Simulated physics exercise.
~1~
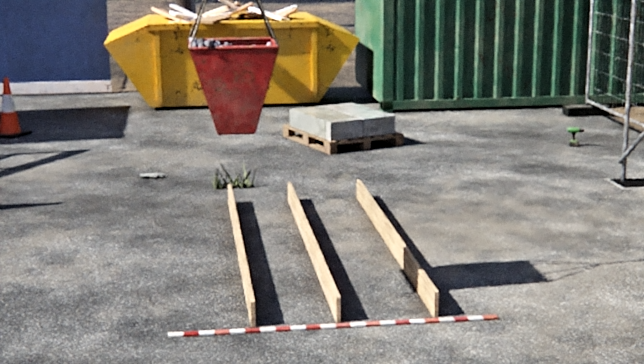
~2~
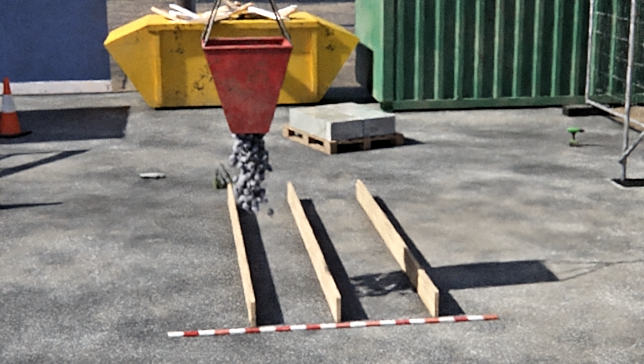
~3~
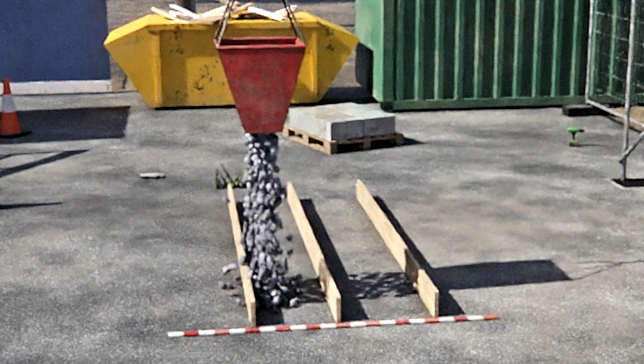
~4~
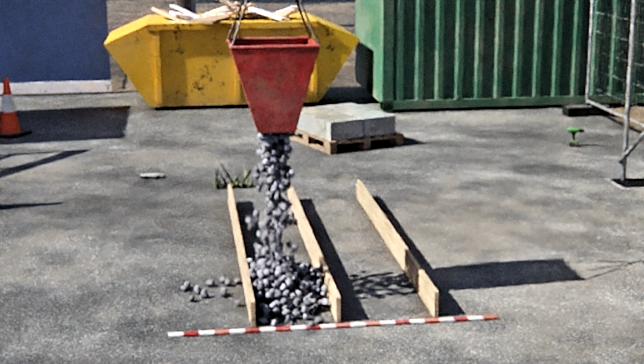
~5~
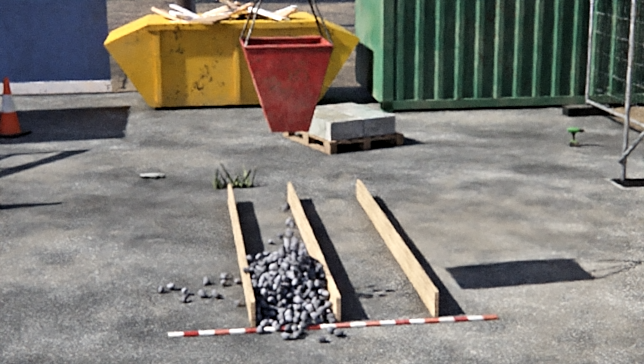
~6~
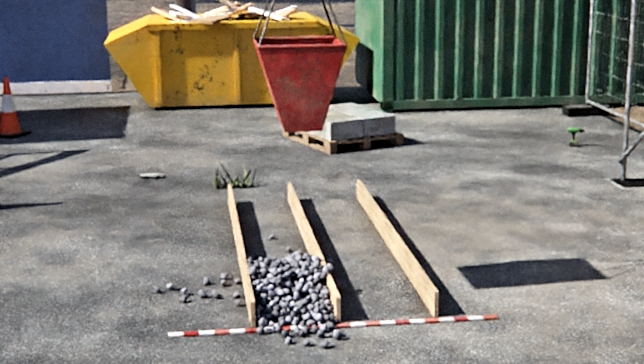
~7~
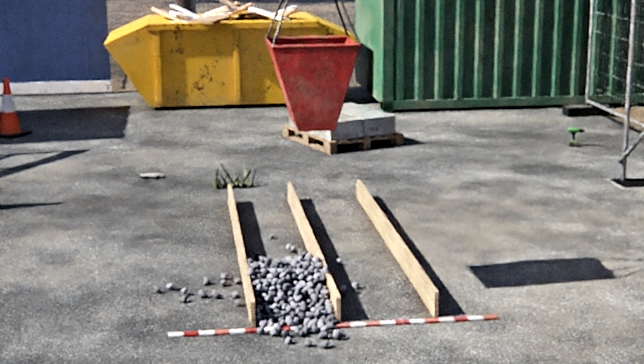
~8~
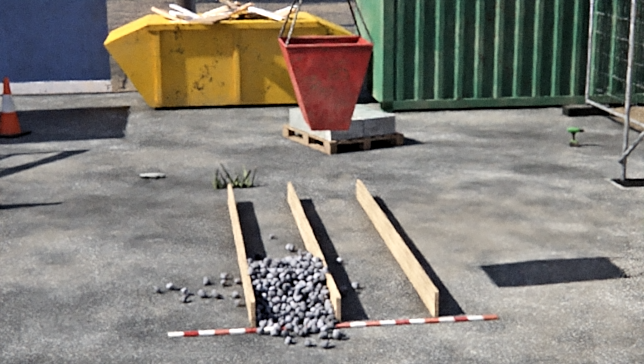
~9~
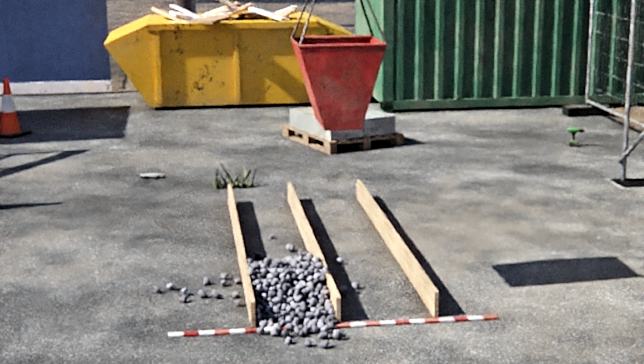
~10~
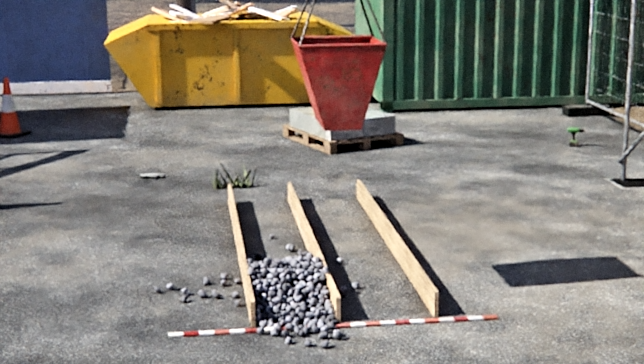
A hanging red skip drifted to the right and poured a stream of grey stones from its bottom between the left and middle boards, with a few scattering outside, then moved on empty and stopped while the heaped stones lay still.
